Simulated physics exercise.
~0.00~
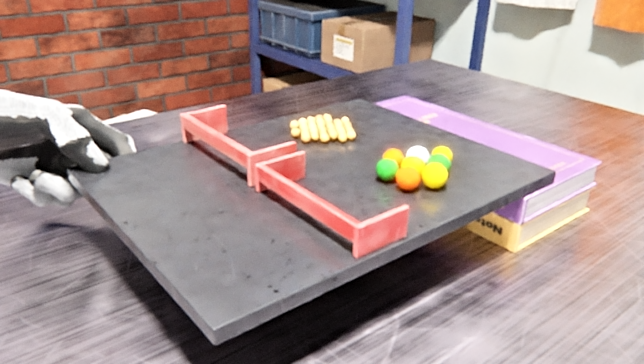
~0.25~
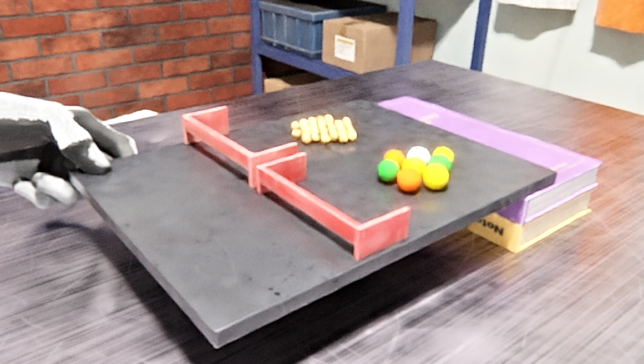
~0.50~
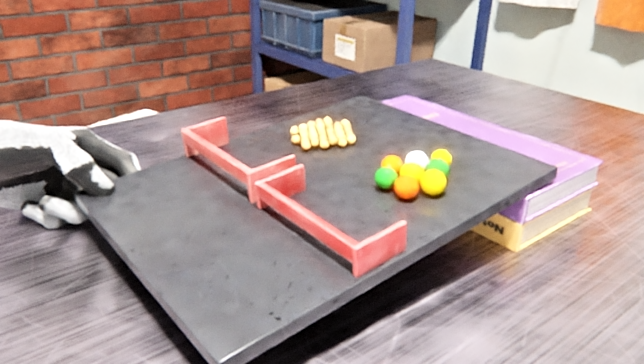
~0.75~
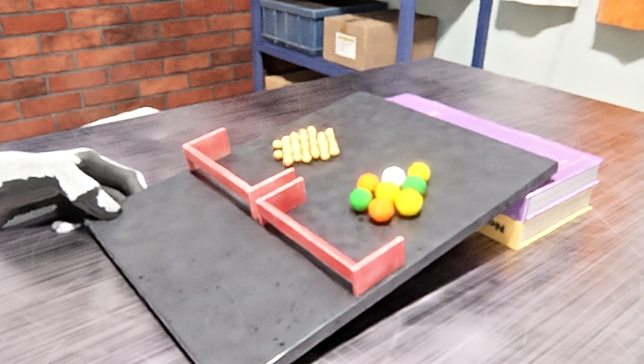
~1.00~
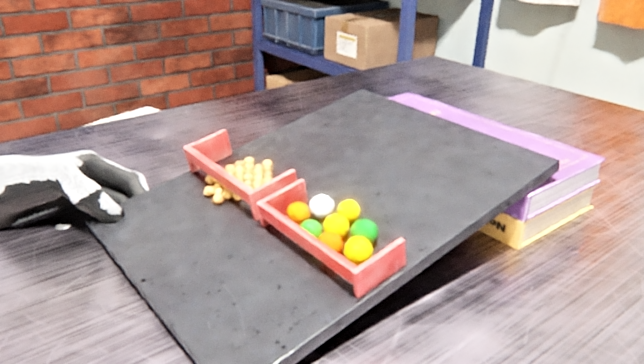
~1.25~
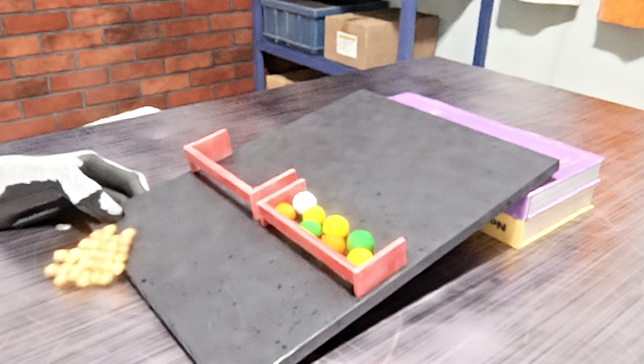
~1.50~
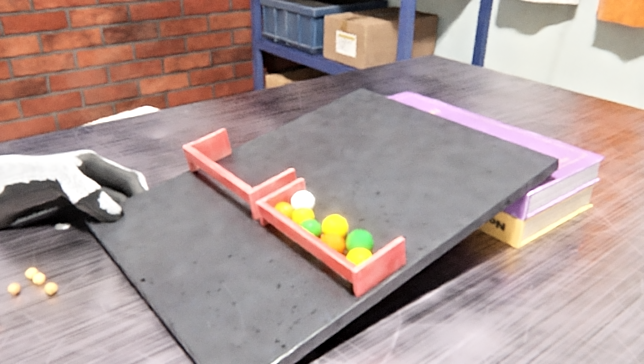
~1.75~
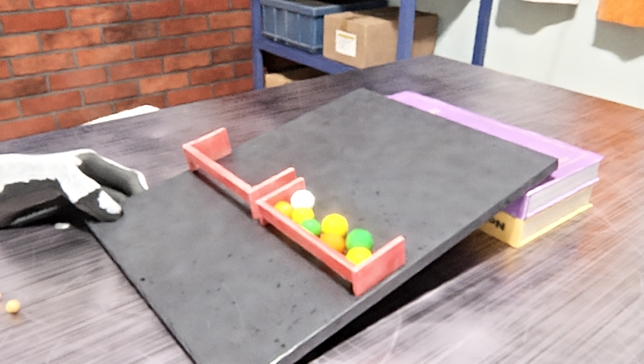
Colored balls and small yellowish pieces slid down a dark board as its end near a gloved hand dipped; the balls gathered behind the front red barrier, while the yellowish pieces got past the back one and scattered leftward off the board across the table.
